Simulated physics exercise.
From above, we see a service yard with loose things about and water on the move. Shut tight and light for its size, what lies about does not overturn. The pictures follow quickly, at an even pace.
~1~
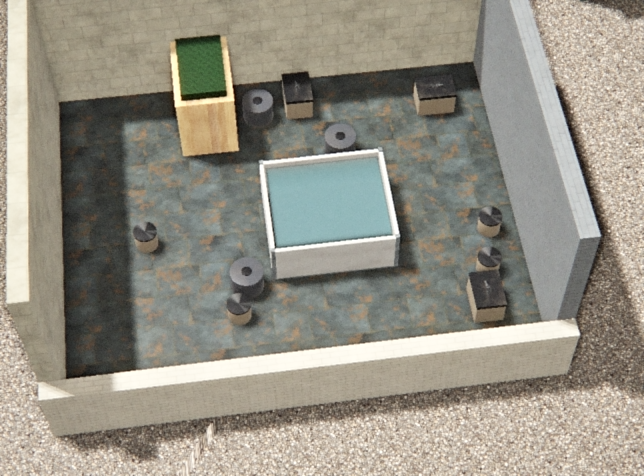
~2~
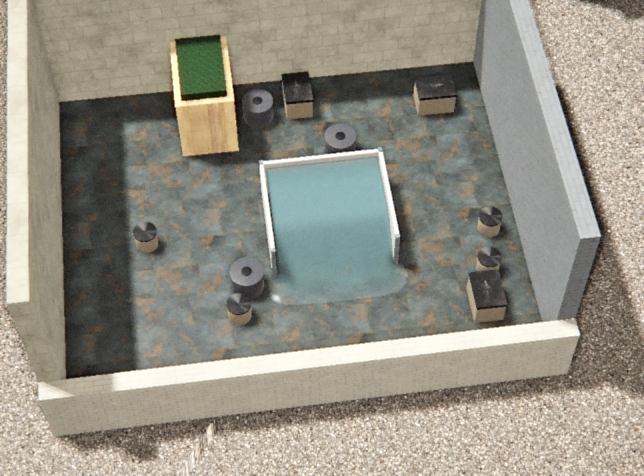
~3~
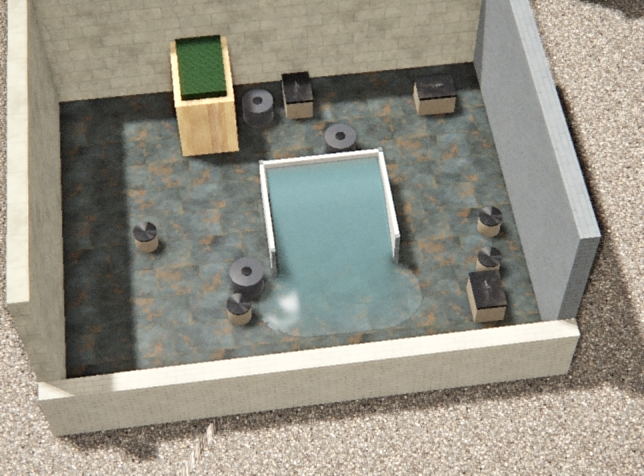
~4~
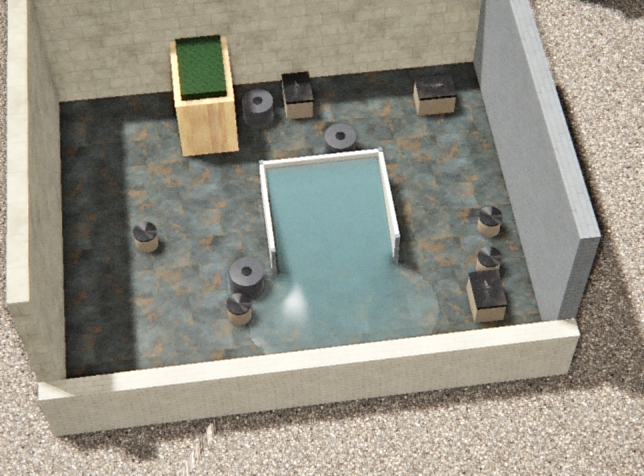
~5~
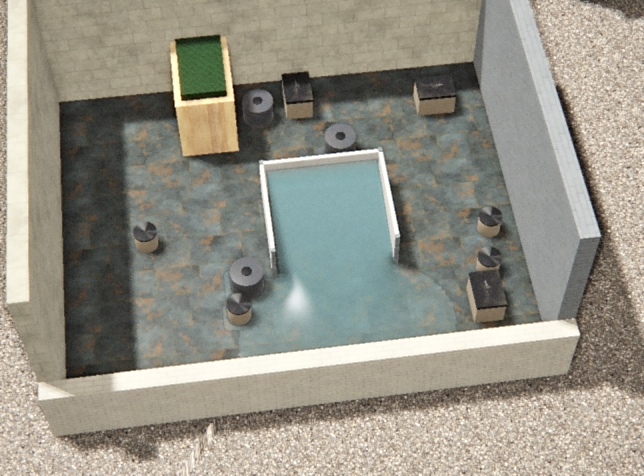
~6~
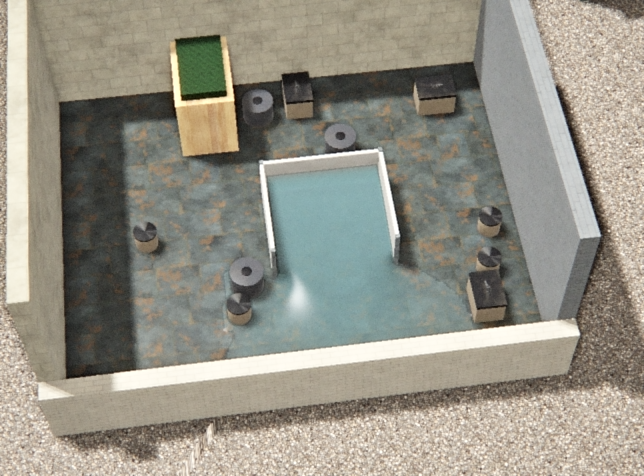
In a walled service yard scattered with tubs and boxes, the near side of a white-walled pool disappears and water spreads across the floor toward the front wall, flowing around nearby objects, while the loose things stay in place.
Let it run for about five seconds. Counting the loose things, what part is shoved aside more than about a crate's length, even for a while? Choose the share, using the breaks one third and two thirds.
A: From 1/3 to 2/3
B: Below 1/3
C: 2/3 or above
From 1/3 to 2/3 (A).
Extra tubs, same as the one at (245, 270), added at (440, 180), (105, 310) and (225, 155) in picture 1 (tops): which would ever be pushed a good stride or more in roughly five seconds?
Sequence: Travels that far, travels that far, doesn't go far.
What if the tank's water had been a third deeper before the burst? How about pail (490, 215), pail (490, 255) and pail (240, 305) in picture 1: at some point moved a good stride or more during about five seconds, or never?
One: Passed the mark. Two: Passed the mark. Three: Passed the mark.
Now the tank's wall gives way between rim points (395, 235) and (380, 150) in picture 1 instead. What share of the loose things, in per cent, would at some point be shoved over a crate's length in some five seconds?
Estimate: Some 60 per cent.
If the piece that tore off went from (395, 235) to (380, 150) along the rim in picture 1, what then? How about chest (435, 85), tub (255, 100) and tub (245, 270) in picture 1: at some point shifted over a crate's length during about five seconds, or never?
Travels that far, travels that far, falls short.
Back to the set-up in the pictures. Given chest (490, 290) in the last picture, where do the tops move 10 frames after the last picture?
Around (510, 264).
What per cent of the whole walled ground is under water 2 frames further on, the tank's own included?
I'd call it close to 20 per cent.
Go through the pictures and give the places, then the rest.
The first frame shows a tub at (340, 136) rests on the ground; a tub at (246, 272) rests on the ground; 0 of 10 have shifted.
The second frame shows a tub at (340, 136) rests on the ground; a tub at (246, 272) rests on the ground; 0 of 10 have shifted.
The third frame shows a tub at (340, 136) rests on the ground; a tub at (246, 272) rests on the ground; 0 of 10 have shifted.
The fourth frame shows a tub at (340, 136) rests on the ground; a tub at (246, 272) rests on the ground; 0 of 10 have shifted.
The fifth frame shows a tub at (340, 136) rests on the ground; a tub at (246, 272), on the bottom; 0 of 10 have shifted.
The sixth frame shows a tub at (340, 136) rests on the ground; a tub at (246, 272), on the bottom; 0 of 10 have shifted.
A moment on, 0 of 10 are well off their spots; 0 afloat.
Next, 0 of 10 are well off their spots; 0 afloat.
Later, 4 of 10 are well off their spots; 0 afloat.
In the end, 4 of 10 are well off their spots, and 4 have been at some point; 0 afloat.
